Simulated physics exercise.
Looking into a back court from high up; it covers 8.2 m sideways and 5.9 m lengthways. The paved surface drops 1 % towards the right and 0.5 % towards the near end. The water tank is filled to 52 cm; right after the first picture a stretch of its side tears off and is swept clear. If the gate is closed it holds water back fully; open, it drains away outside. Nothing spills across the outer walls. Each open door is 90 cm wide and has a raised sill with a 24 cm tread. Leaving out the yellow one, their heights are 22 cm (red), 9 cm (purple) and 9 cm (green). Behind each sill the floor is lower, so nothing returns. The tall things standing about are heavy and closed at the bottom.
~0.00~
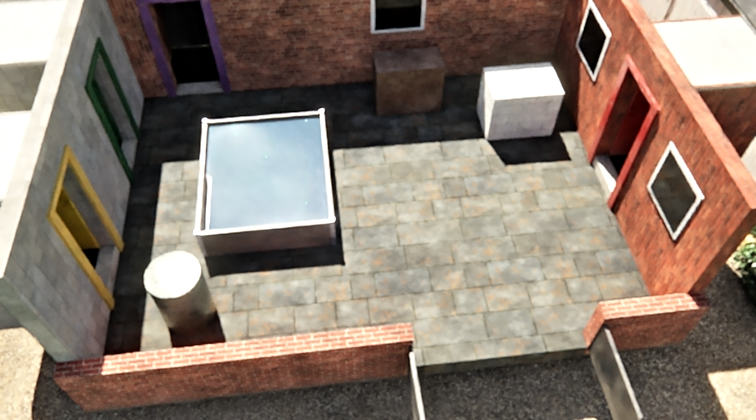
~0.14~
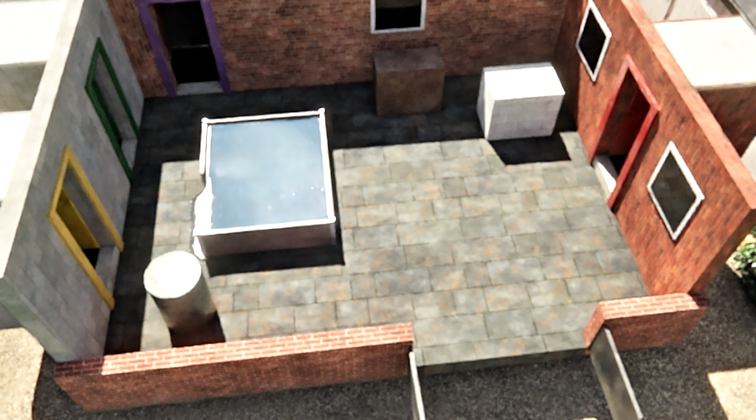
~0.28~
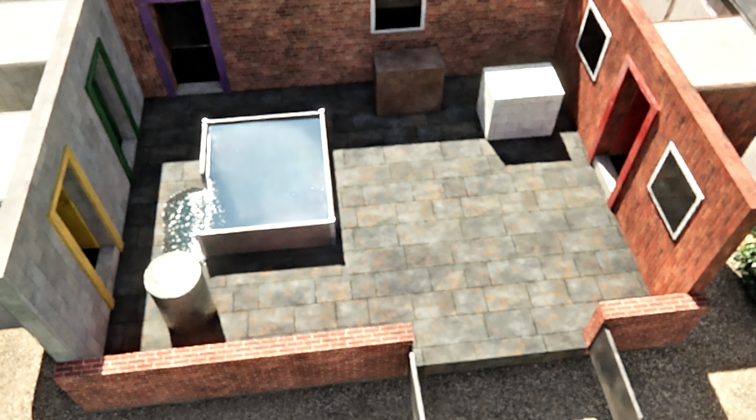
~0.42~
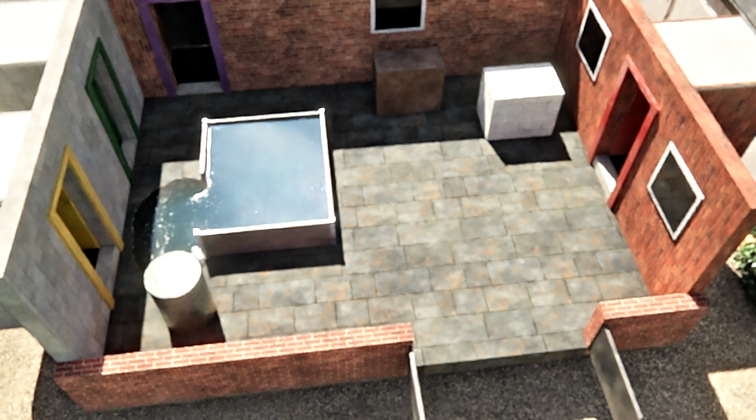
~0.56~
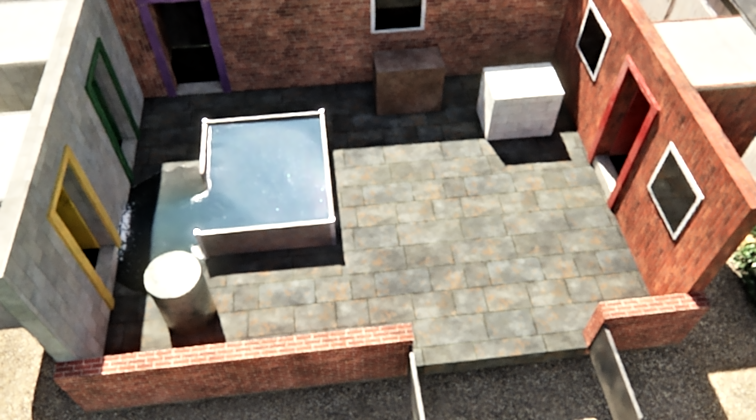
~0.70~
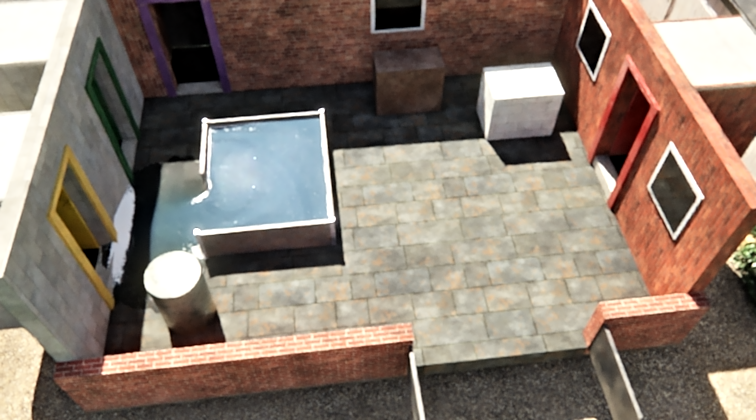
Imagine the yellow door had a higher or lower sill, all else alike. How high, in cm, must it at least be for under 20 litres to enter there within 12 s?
About 26 cm.
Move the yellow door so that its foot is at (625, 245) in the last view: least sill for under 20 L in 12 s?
About 7.5 cm.
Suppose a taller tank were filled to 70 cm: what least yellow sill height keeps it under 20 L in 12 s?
About 37 cm.
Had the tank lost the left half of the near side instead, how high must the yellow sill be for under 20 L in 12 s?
About 13.5 cm.
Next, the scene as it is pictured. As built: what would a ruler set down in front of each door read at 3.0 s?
In cm: Red 0, purple 15, yellow 24, green 9.
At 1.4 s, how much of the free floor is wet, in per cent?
Some 10 per cent of it.
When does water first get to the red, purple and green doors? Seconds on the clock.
Red 6.5 s, purple 2.2 s, green 0.9 s.
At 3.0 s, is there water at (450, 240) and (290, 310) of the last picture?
In turn: Dry, wet.
After 1.4 s water covers 10 % of the floor, deepest (36 cm) near (134, 236); 30 cm at the yellow door, 7 litres in over its 22 cm sill.
After 3.0 s water covers 30 % of the floor, deepest (31 cm) near (102, 372); 24 cm at the yellow door, 48 litres in over its 22 cm sill.
After 12.0 s water covers 95 % of the floor, deepest (11 cm) near (646, 325); 7 cm at the yellow door, 51 litres in over its 22 cm sill.
At the yellow door as built, the water arrived by 0.6 s and peaked near 32 cm at 2.0 s.
With a sill of 23 cm, 42 litres would have come in within the 12 s; with 31 cm, 5 litres. So under 20 litres takes about 26 cm.
